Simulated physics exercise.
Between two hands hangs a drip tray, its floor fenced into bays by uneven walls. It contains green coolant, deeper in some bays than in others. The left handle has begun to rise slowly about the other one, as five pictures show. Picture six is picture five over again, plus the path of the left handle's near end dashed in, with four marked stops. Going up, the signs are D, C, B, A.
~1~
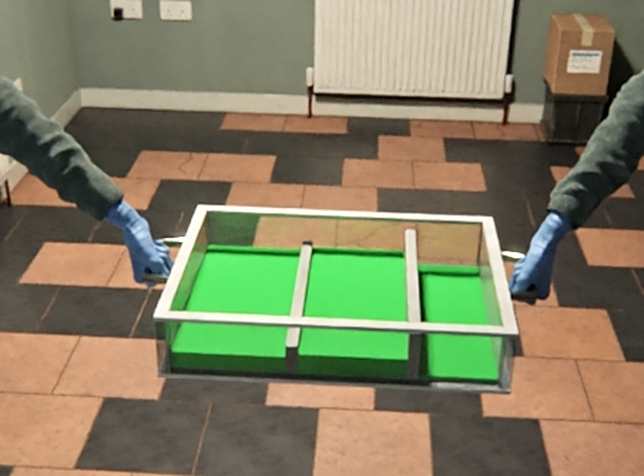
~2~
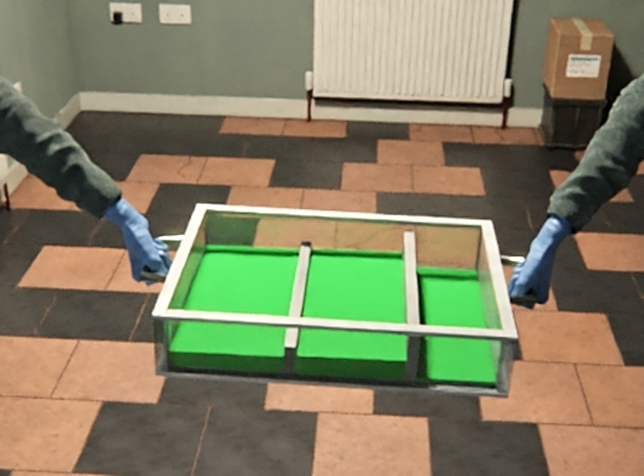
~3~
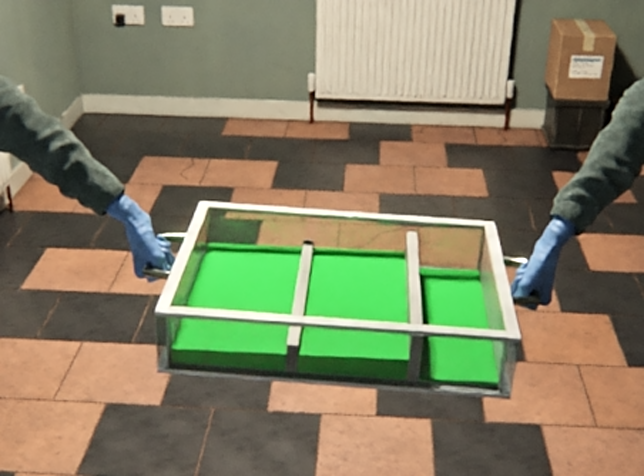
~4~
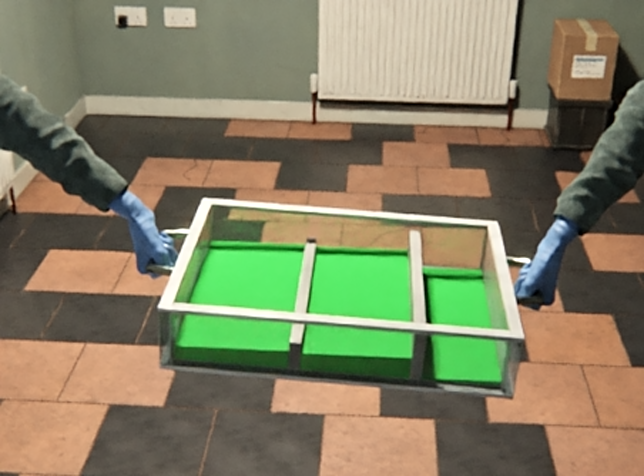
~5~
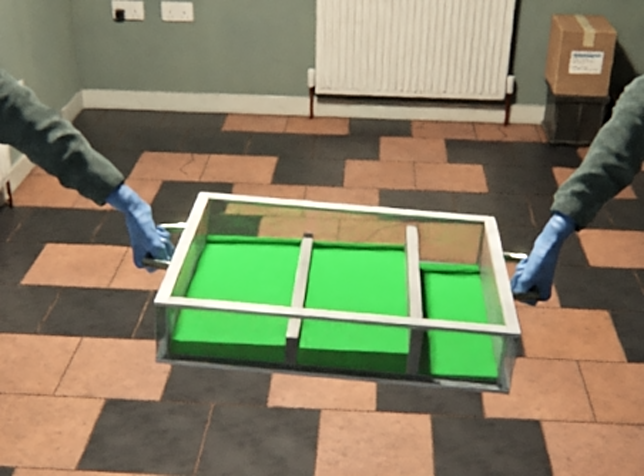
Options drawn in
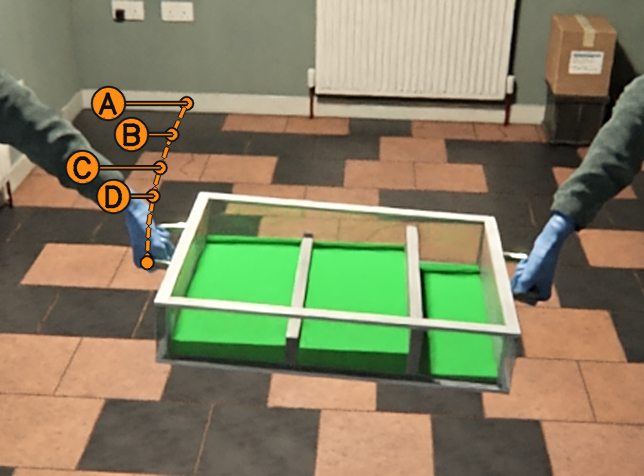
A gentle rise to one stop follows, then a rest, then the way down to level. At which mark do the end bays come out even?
Use stop B.
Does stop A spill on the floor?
No.
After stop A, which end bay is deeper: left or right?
The right one.
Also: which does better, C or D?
C.
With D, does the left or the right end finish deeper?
The left end bay.
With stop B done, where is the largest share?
That is the middle bay.
On the marked copy, A at (186, 103); B at (171, 134); C at (160, 167); D at (153, 196).
With A, the right end bay stands much deeper than the other; nothing spills.
With B, the two end bays stand about equally deep; nothing spills.
With C, the left end bay stands much deeper than the other; nothing spills.
With D, the left end bay stands much deeper than the other; nothing spills.
